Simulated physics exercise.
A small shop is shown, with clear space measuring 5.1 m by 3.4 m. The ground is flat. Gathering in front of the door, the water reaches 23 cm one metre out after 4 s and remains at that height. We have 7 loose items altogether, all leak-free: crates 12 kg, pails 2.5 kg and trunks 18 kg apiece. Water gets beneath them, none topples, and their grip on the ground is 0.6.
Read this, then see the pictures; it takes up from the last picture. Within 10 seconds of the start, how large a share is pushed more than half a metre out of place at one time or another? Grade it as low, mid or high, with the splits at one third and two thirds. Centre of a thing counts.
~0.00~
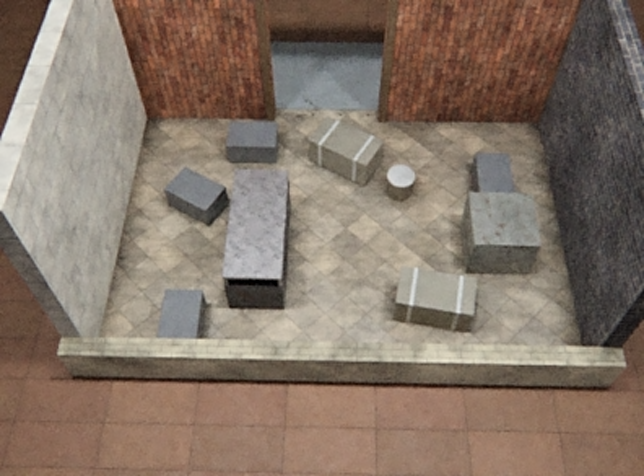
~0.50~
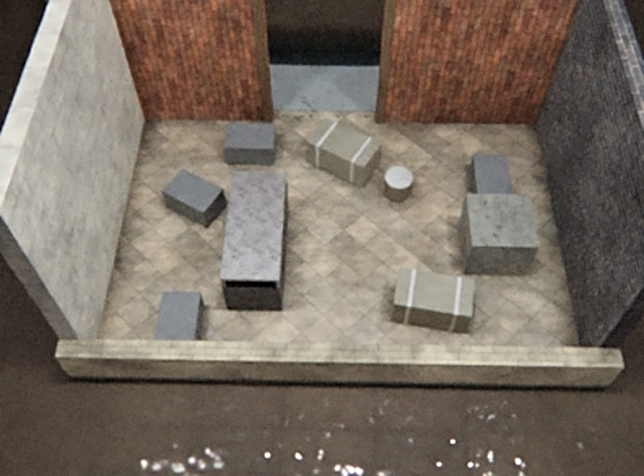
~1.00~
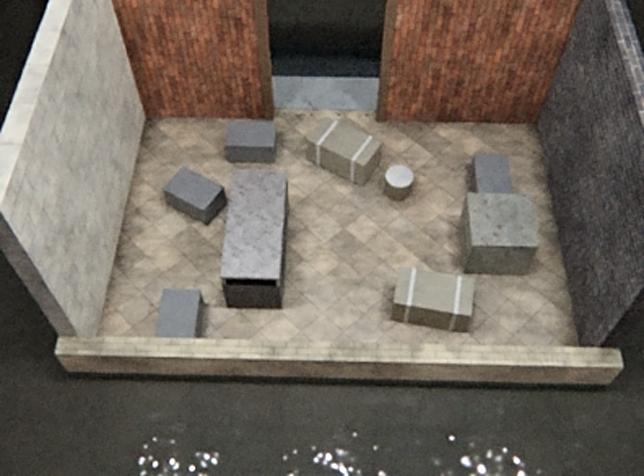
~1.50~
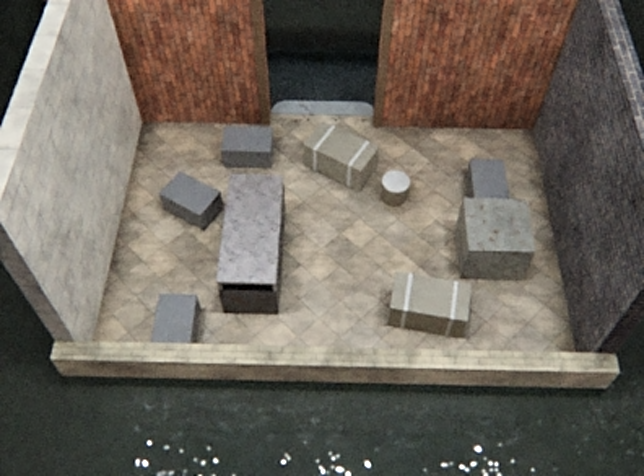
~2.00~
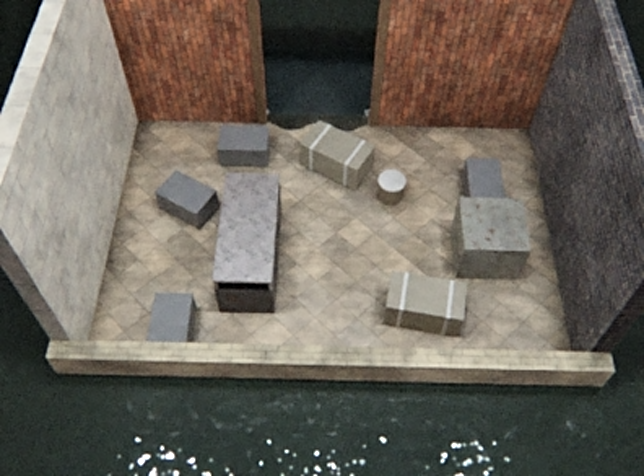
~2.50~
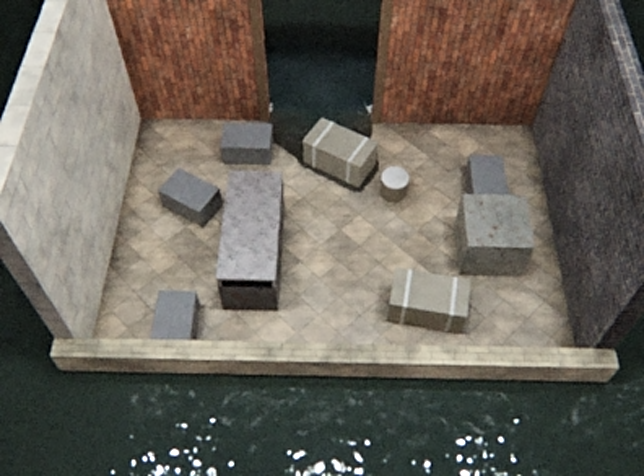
Grade: High, two thirds or more.
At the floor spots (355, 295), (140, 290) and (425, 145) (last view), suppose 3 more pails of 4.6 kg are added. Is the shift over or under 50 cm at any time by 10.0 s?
In turn: Beyond the mark, within the mark, within the mark.
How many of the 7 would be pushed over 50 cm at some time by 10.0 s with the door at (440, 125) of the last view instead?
The answer would then be 4.
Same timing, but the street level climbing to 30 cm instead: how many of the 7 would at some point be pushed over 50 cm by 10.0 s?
So the tally would be 6.
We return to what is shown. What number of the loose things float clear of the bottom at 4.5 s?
Answer: 0.
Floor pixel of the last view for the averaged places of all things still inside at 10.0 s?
I'd put it close to (352, 230) in the last view.
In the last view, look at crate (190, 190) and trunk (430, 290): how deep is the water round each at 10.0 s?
Around 10 cm and 12 cm.
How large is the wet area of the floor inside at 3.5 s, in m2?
Wet: Near 2.5 m2.
After 3.5 s 0 of 7 are over 50 cm from their spots; 0 afloat.
After 4.5 s 2 of 7 are over 50 cm from their spots; 0 afloat.
After 7.0 s 4 of 7 are over 50 cm from their spots; 3 afloat.
After 10.0 s 6 of 7 are over 50 cm from their spots, and 6 have been at some point; 6 afloat.
